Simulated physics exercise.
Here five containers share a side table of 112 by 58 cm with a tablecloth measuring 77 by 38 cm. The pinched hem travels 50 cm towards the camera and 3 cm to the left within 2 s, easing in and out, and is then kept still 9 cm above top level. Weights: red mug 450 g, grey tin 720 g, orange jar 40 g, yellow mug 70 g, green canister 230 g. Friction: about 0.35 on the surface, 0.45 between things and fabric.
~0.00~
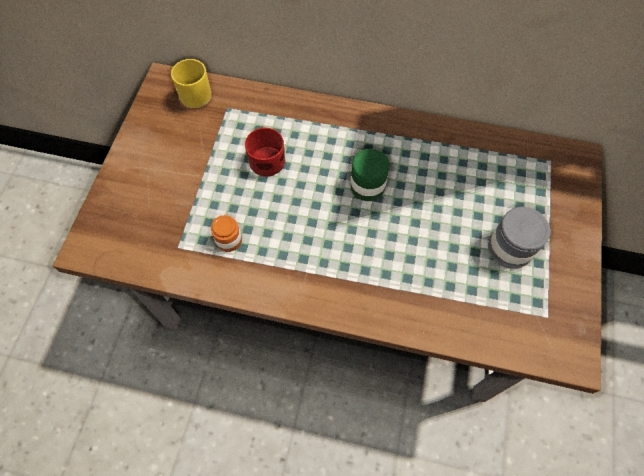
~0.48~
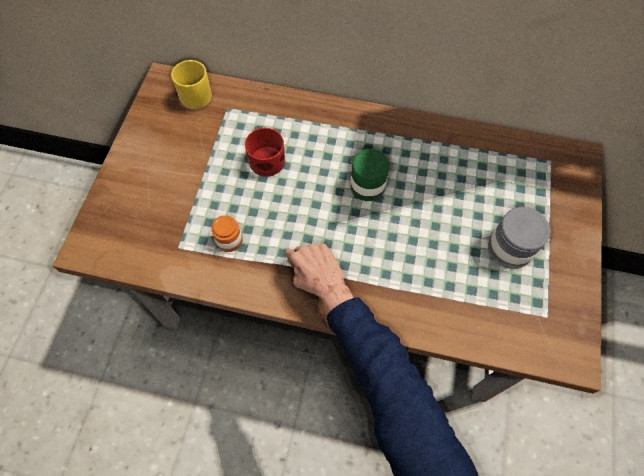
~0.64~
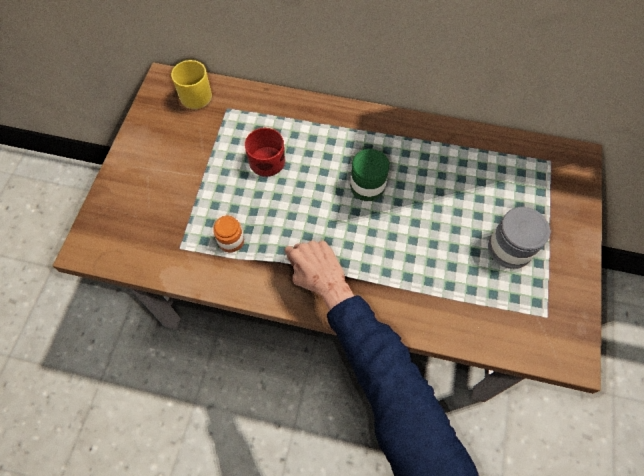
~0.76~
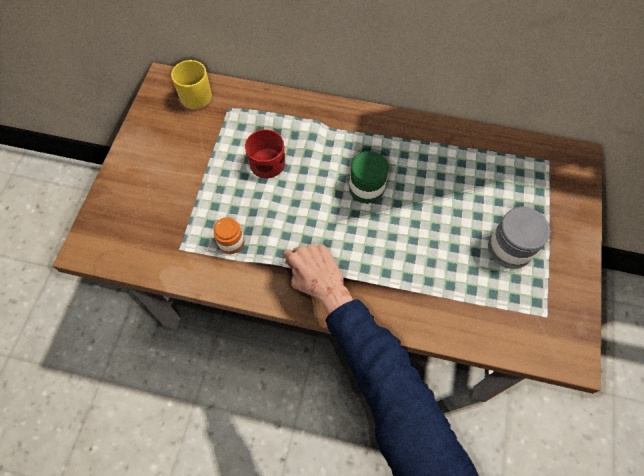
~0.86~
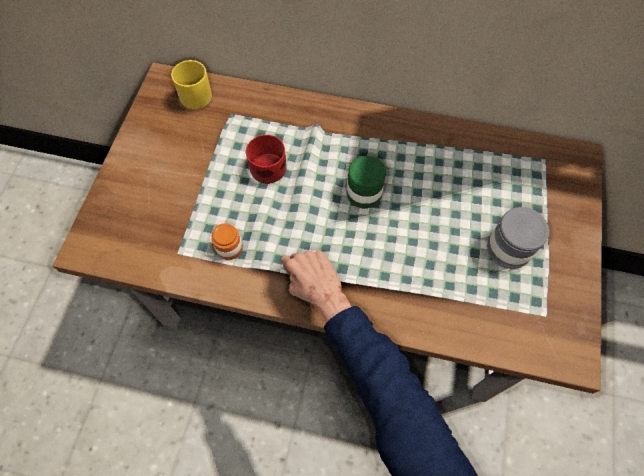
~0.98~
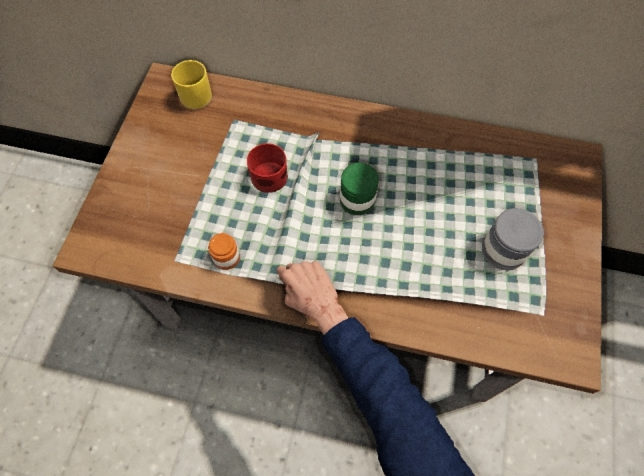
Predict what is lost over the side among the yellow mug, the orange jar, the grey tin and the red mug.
Result: Yellow mug keeps to the top, orange jar goes over the edge, grey tin drops off, red mug goes over the edge.
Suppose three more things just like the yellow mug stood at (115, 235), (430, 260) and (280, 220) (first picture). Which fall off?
In turn: Stays on, goes over, falls off.
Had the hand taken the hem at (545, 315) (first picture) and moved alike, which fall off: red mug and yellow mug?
Then: Red mug remains, yellow mug stays on.
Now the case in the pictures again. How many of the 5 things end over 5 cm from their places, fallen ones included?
I count 4.
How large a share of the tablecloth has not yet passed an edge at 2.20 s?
Some 15 per cent of it.
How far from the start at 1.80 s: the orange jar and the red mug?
Orange jar off the top, red mug 35 cm.
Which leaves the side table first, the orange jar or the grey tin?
The orange one.
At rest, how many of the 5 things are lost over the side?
I count 4.
At 1.4 s, 90 % of the tablecloth is still over the top; red mug 19 cm off its start, orange jar 17 cm off its start, grey tin 9 cm off its start.
At 1.8 s, 65 % of the tablecloth is still over the top; orange jar over the edge, red mug 36 cm off its start, grey tin 21 cm off its start.
At 2.2 s, 15 % of the tablecloth is still over the top; red mug over the edge, orange jar over the edge, grey tin 36 cm off its start at (387, 351).
At 2.6 s, 0 % of the tablecloth is still over the top; red mug over the edge, grey tin over the edge, orange jar over the edge.
At 4.2 s, 0 % of the tablecloth is still over the top; red mug over the edge, grey tin over the edge, orange jar over the edge, yellow mug 0 cm off its start at (189, 73).
